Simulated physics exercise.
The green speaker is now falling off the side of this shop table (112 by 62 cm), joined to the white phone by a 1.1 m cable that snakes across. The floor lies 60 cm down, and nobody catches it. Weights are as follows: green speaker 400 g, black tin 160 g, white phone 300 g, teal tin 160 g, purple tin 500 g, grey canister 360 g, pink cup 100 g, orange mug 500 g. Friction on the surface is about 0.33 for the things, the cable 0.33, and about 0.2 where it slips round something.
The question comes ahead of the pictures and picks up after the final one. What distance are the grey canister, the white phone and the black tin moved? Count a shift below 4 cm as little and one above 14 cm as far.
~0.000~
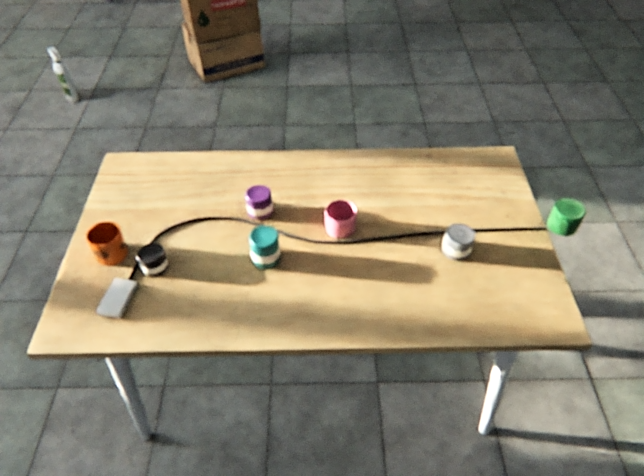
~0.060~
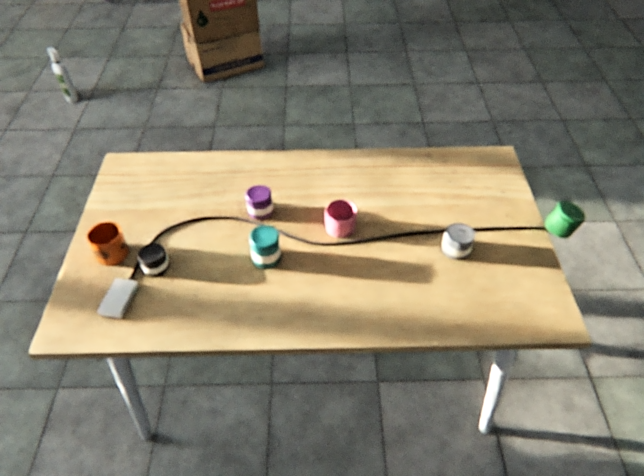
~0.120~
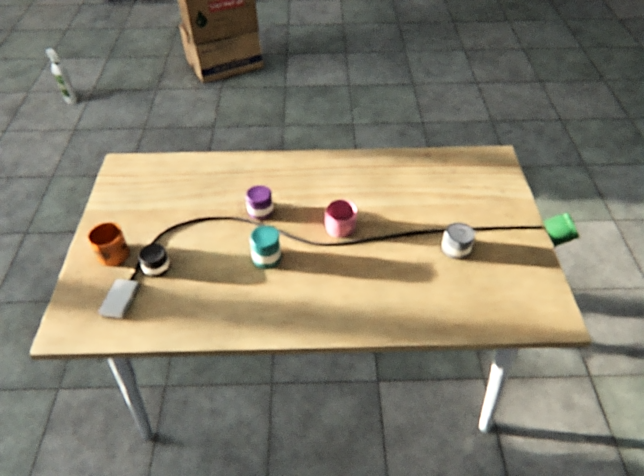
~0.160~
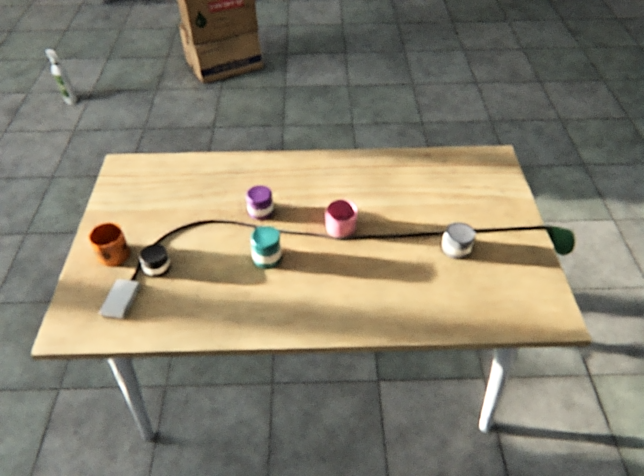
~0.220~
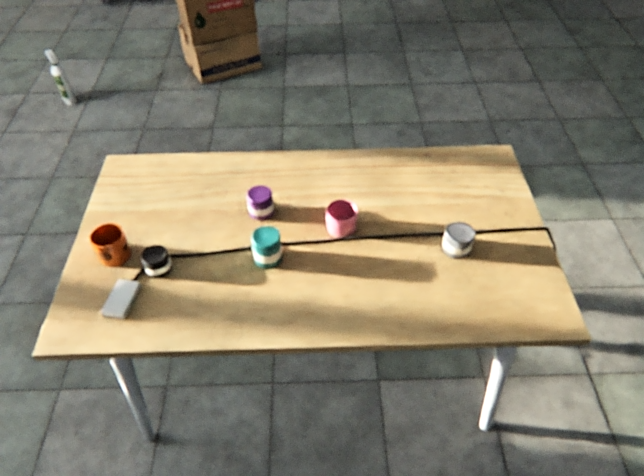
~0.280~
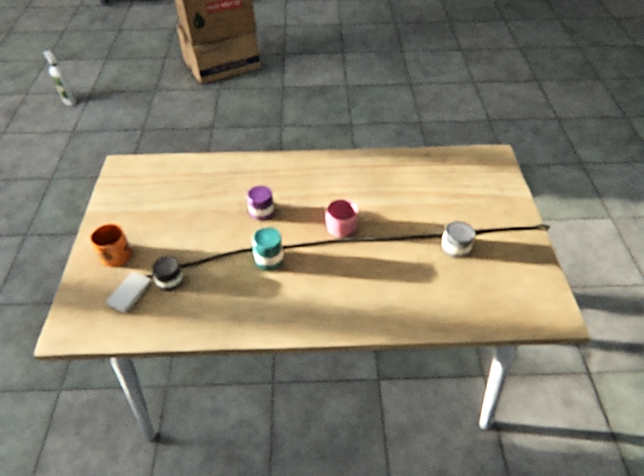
Grey canister: Little; white phone: Far; black tin: Far.
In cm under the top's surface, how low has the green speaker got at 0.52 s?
35 cm or so.
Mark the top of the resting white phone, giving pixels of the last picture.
(313, 230).
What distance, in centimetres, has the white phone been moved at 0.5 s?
Shift: Approx. 16 cm.
At 0.5 s, the cable's tail end at (205, 261); black tin 22 cm off its start, white phone 15 cm off its start, green speaker over the edge.
At 0.7 s, the cable's tail end at (268, 244); white phone 30 cm off its start, black tin 24 cm off its start, green speaker over the edge.
At 1.0 s, the cable's tail end at (328, 237); white phone 44 cm off its start at (308, 231), black tin 24 cm off its start at (216, 321), green speaker over the edge.
At 1.2 s, the cable's tail end at (332, 236); white phone 45 cm off its start, black tin 24 cm off its start, green speaker over the edge.
At 2.4 s, the cable's tail end at (332, 236); white phone 45 cm off its start at (313, 230), black tin 24 cm off its start at (216, 321), grey canister 0 cm off its start at (460, 231), green speaker over the edge.
